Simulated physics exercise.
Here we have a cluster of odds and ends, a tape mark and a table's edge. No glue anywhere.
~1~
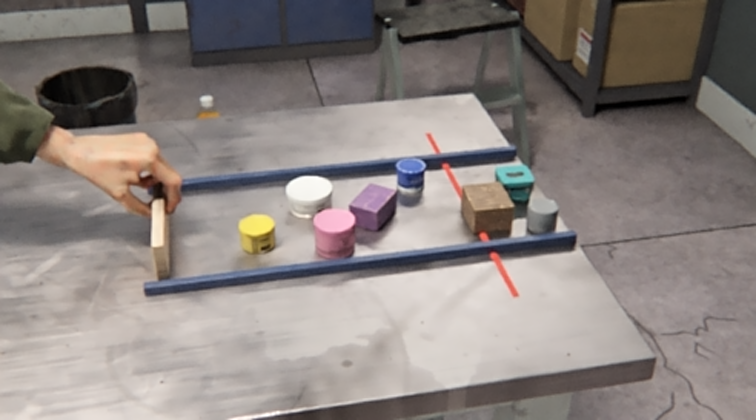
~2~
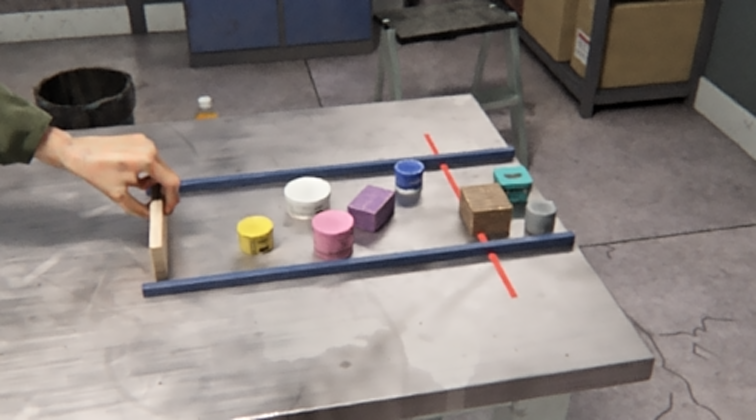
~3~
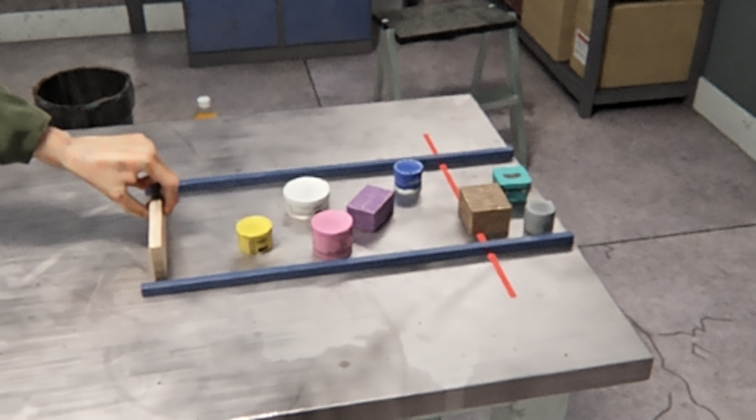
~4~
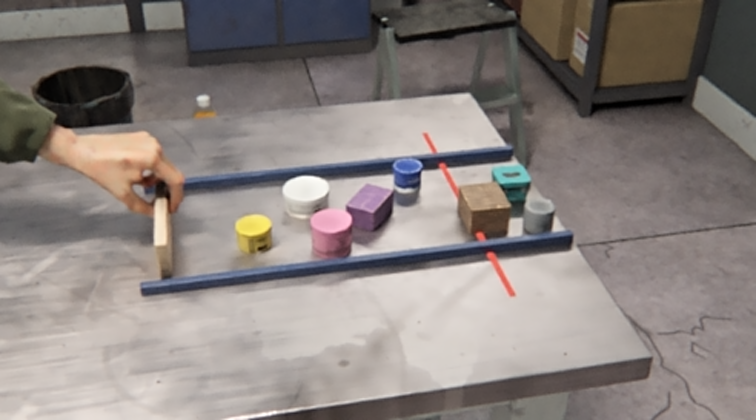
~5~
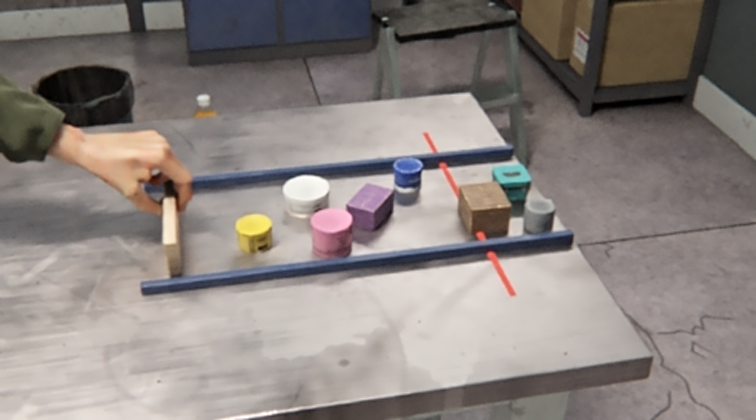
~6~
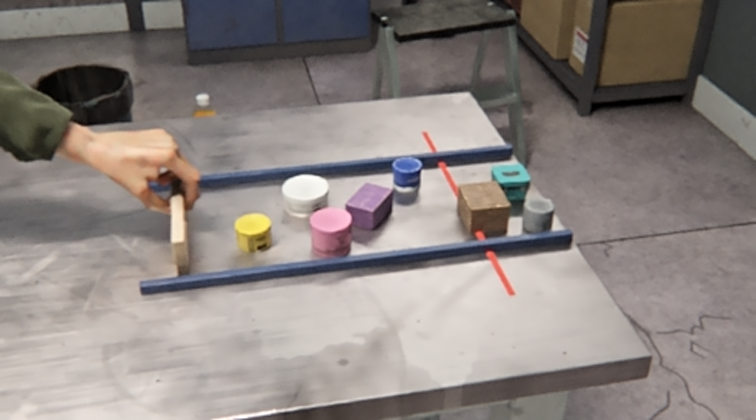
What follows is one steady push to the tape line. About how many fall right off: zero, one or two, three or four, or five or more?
In the end the number that fall off is one or two.
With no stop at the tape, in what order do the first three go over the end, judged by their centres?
Earliest first: The grey lid, then the turquoise case, then the brown block.
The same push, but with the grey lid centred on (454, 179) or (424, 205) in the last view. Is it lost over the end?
In that order, it remains up; remains up.
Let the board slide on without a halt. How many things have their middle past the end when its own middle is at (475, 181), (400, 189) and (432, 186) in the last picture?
In that order 2, 0 and 0.
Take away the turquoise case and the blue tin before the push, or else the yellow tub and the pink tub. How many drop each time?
It would be 1 and 1.
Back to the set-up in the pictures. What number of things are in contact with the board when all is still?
It touches 4.
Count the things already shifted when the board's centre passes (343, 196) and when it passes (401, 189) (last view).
First 4, then 6.
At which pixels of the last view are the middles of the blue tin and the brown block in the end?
The blue tin at (458, 159), the brown block at (533, 211).
Early on, none off yet; grey lid at rest near (539, 215); turquoise case at rest near (510, 183); brown block at rest near (483, 206).
Finally, the number that fall off is one or two; lost, grey lid.
